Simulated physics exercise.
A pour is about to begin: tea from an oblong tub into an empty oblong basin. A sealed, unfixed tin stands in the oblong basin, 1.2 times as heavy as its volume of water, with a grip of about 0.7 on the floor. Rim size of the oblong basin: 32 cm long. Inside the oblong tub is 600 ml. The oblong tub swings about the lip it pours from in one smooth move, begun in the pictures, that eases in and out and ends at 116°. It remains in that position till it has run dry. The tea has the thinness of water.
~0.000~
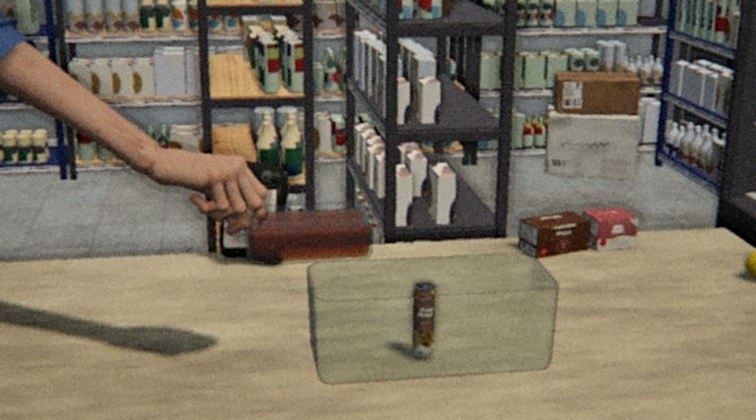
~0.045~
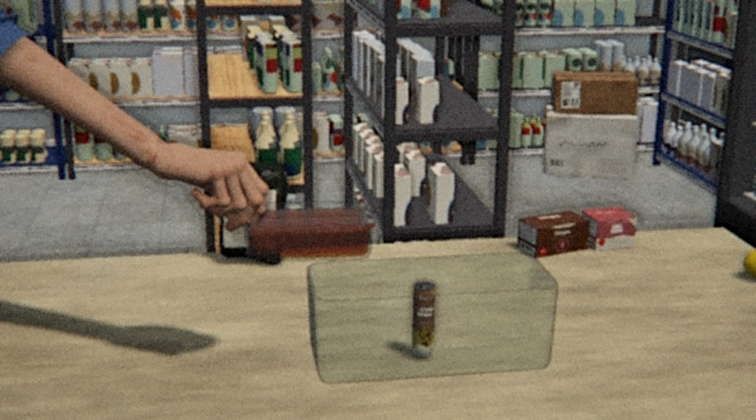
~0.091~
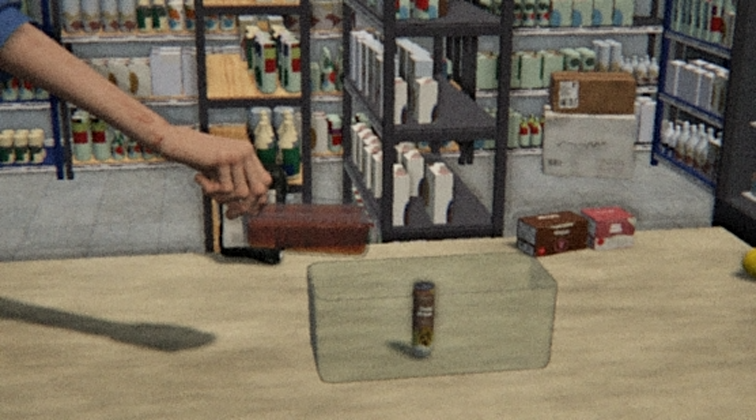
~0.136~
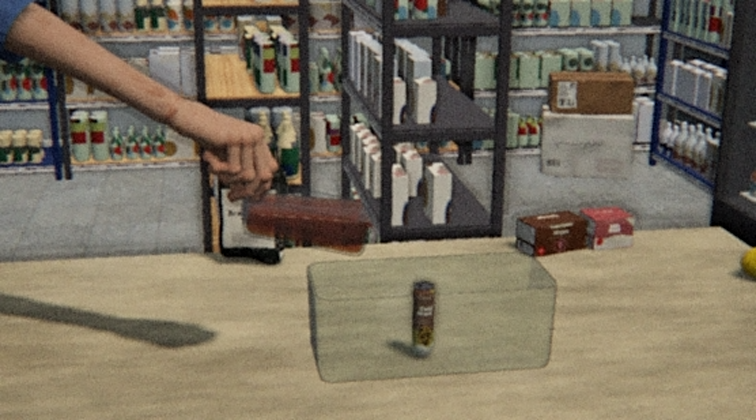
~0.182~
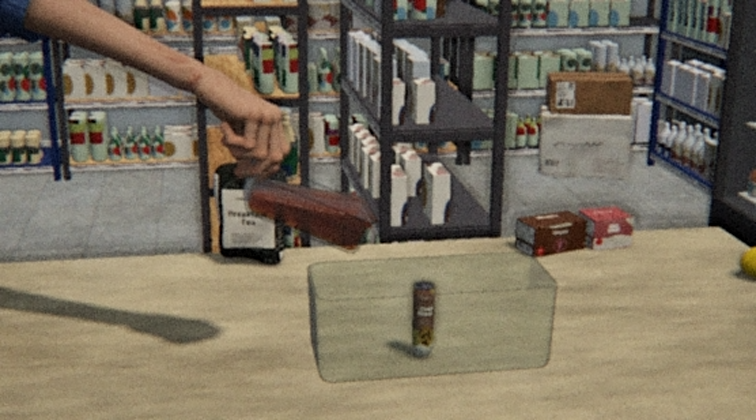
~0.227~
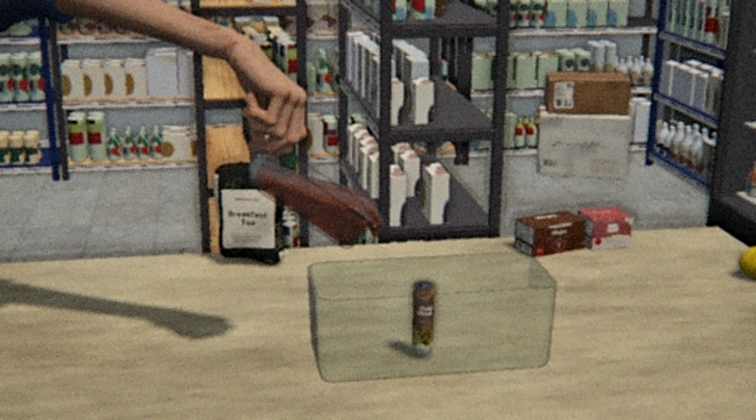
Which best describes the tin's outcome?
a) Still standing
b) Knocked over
Option a: Still standing.
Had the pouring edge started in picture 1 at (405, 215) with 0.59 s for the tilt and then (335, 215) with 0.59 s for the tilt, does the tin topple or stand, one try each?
Run one: It does not tip. Run two: It tumbles.
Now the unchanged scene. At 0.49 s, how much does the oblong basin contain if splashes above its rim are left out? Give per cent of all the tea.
About 34 per cent.
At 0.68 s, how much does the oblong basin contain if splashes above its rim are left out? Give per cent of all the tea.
Some 78 percent of the total.
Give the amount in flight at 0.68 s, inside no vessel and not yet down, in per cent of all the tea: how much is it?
About 16 % of the total.
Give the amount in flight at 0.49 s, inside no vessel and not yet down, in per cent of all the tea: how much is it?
About 56 per cent.
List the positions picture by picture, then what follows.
It leans 0°; its right rim is at (369, 214); the tea meets the walls at (246, 223) and (367, 217); the oblong basin's rim runs from (311, 284) to (546, 271); the tin's top is at (425, 290), in the first picture.
It leans 2°; its right rim is at (369, 214); the tea meets the walls at (246, 220) and (366, 216), in the second picture.
It leans 7°; its right rim is at (368, 214); the tea meets the walls at (246, 214) and (366, 212), in the third picture.
It leans 15°; its right rim is at (368, 214); the tea meets the walls at (247, 202) and (368, 208); 1 per cent is over the edge, in the fourth picture.
It leans 25°; its right rim is at (368, 215); the tea meets the walls at (249, 186) and (352, 201); 5 per cent is over the edge, in the fifth picture.
It leans 37°; its right rim is at (368, 215); the tea meets the walls at (254, 166) and (346, 192); 11 per cent is over the edge, in the sixth picture.
By 0.49 s the tilt is 107° and 9 per cent is still to pour; the tin stands where it began.
By 0.68 s the tilt is 116° and 0 per cent is still to pour; the tin stands where it began.
By 0.87 s the tilt is 116° and 0 per cent is still to pour; the tin stands where it began.
By 1.09 s the tilt is 116° and 0 per cent is still to pour; the tin stands where it began.
At rest the tin stands where it began.
